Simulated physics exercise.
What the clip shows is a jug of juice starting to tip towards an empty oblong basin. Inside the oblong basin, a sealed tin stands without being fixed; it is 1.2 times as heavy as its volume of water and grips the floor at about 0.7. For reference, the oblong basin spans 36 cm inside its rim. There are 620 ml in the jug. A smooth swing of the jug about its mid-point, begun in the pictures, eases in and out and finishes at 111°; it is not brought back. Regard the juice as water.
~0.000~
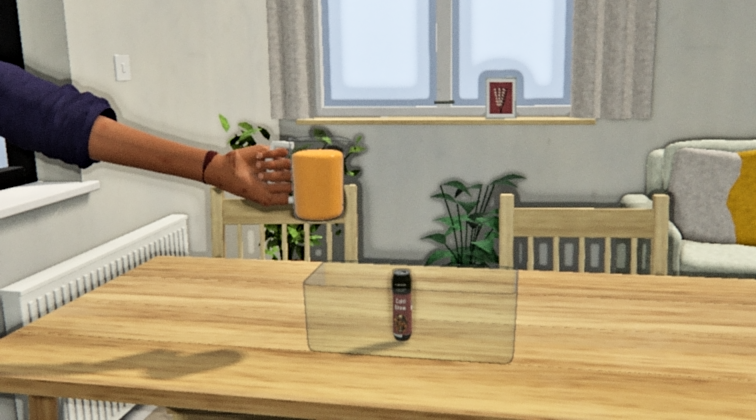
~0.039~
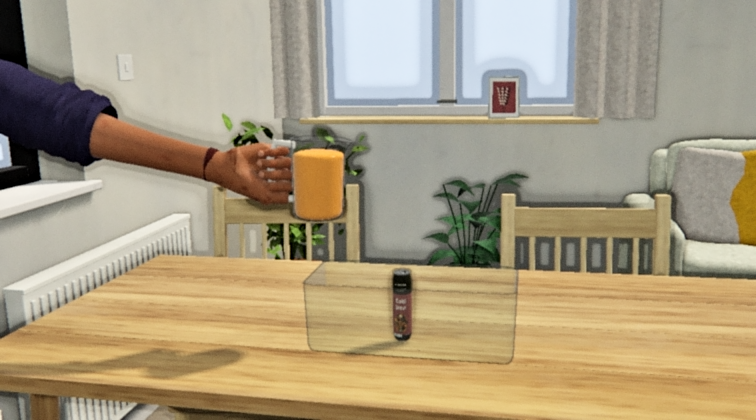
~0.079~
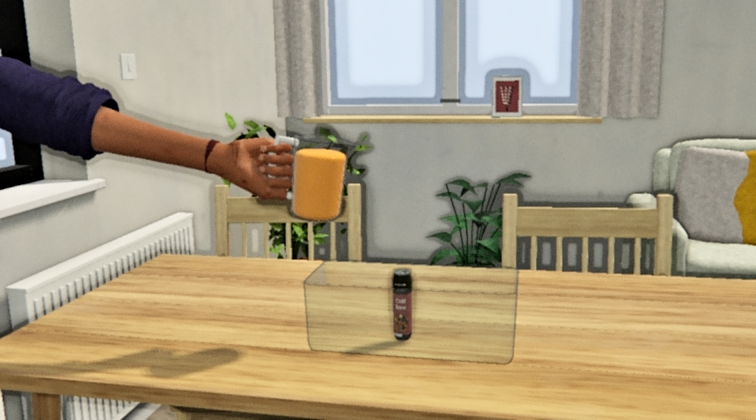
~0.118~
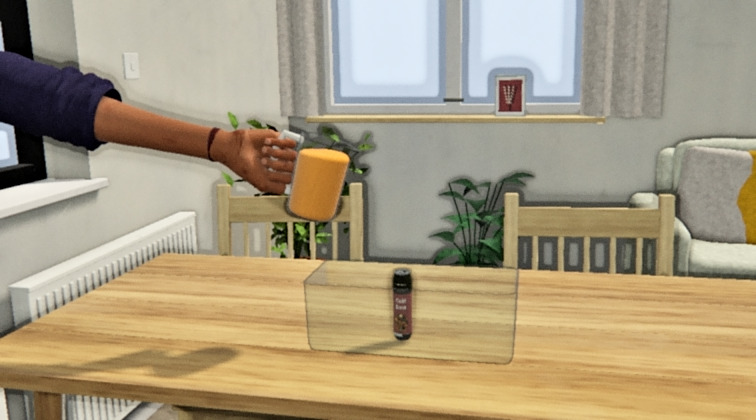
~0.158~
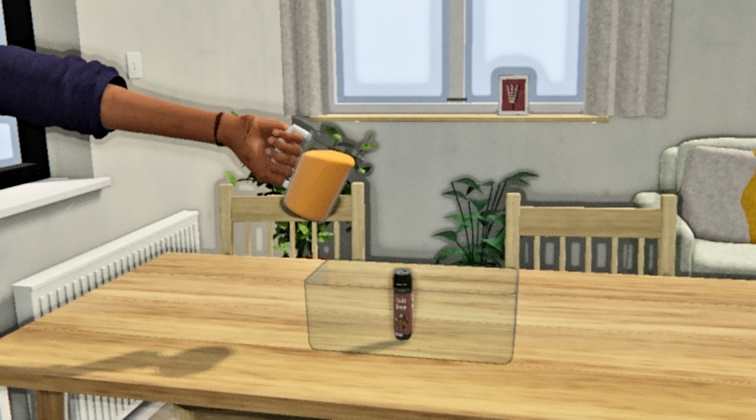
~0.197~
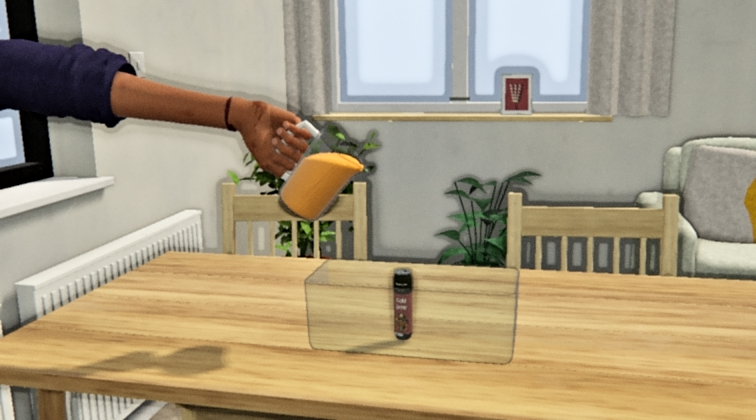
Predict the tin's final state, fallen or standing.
I predict it is fallen.
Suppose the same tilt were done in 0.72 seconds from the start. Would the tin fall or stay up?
The tin would overturn.
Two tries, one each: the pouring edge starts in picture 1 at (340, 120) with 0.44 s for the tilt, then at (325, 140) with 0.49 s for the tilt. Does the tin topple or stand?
In the first try it comes down; in the second it remains standing.
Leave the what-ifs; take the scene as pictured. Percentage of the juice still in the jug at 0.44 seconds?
Near 58 in a hundred.
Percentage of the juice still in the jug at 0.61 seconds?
Around 16 percent of it.
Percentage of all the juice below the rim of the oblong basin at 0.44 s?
Fraction in basin: Approx. 8%.
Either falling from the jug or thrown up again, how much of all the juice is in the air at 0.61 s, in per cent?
Around 22 per cent of the liquid is in flight.
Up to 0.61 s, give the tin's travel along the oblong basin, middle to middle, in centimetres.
Reading: Roughly 1 cm.
After 0.44 s the tilt is 108° and 59 per cent is still to pour; the tin stands where it began.
After 0.61 s the tilt is 111° and 16 per cent is still to pour; the tin stands 1 cm from where it began.
After 0.79 s the tilt is 111° and 2 per cent is still to pour; the tin leans 15°.
After 0.99 s the tilt is 111° and 0 per cent is still to pour; the tin lies on its side.
In the end the tin lies on its side.
